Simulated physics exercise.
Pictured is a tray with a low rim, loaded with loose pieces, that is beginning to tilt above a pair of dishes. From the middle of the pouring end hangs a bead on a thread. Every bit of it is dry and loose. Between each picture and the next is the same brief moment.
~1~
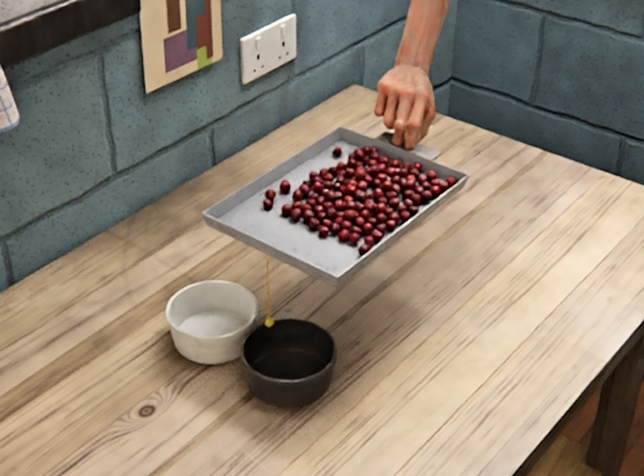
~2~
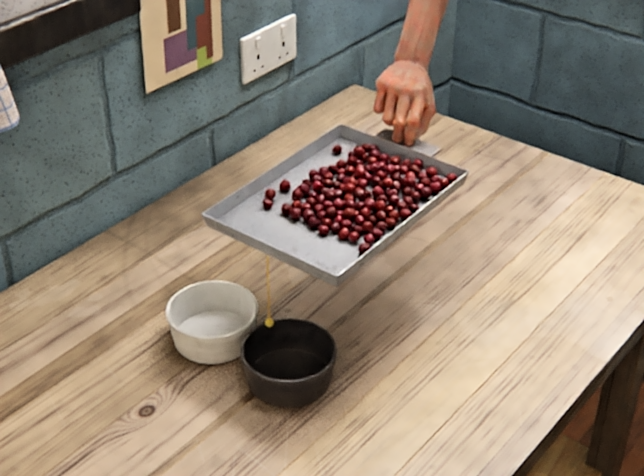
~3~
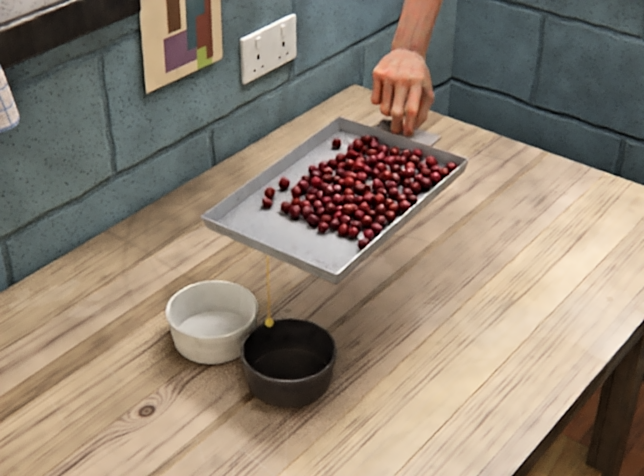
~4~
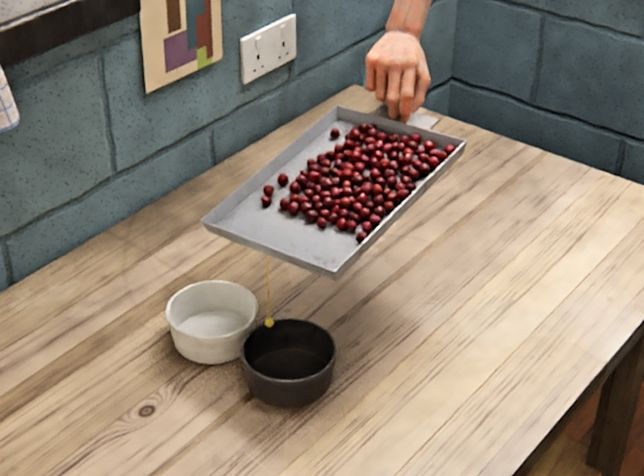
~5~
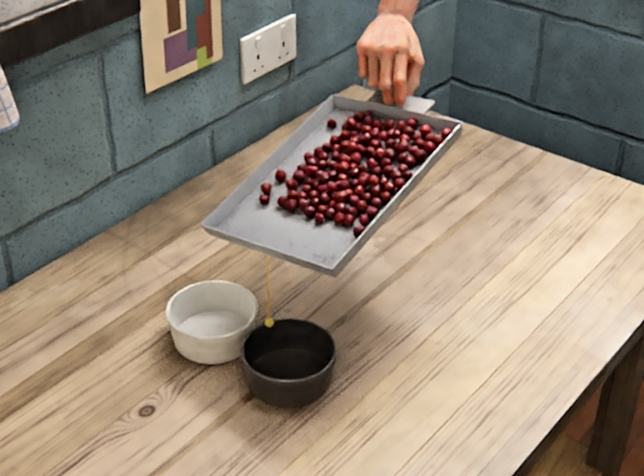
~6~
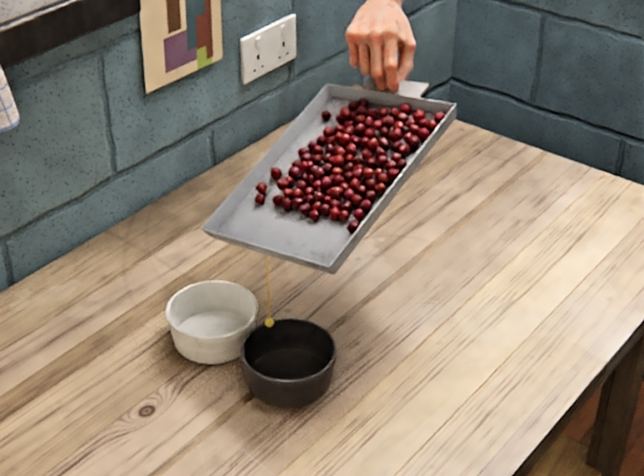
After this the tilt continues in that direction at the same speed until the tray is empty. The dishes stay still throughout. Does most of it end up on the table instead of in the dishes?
No: Looks like most of the load ends up caught, you see.
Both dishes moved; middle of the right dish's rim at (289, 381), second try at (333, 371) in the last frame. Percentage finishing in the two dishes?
Around 50 and then 30 per cent.
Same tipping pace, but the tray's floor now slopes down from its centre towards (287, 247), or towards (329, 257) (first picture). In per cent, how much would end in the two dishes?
20 and 20 per cent, in that order.
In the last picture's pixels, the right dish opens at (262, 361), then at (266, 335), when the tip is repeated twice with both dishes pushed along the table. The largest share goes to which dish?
First try, the dish to the left; second try, the dish to the left.
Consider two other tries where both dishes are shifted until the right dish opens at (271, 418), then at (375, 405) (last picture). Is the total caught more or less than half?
In order, they'd catch a minor share, and next a minor share.
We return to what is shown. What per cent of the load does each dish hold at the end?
Left dish around 80, right dish around 0, both in a hundred.
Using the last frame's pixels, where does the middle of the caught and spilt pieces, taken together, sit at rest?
Close to (208, 327) in the last picture.
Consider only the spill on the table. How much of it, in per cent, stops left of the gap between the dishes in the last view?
I make it about 100 percent or so.
Soon after the last picture, tray tipped steeply; nearly all on the tray; a stray few in the left dish; a stray few outside both; a small part in the air.
A little later, tray tipped past a quarter turn; about a quarter on the tray; about half in the left dish; a small part outside both; about a quarter in the air.
Later still, tray tipped past a quarter turn; most in the left dish; about a quarter outside both.
At rest, tray tipped past a quarter turn; none in the right dish; most in the left dish; about a quarter outside both.
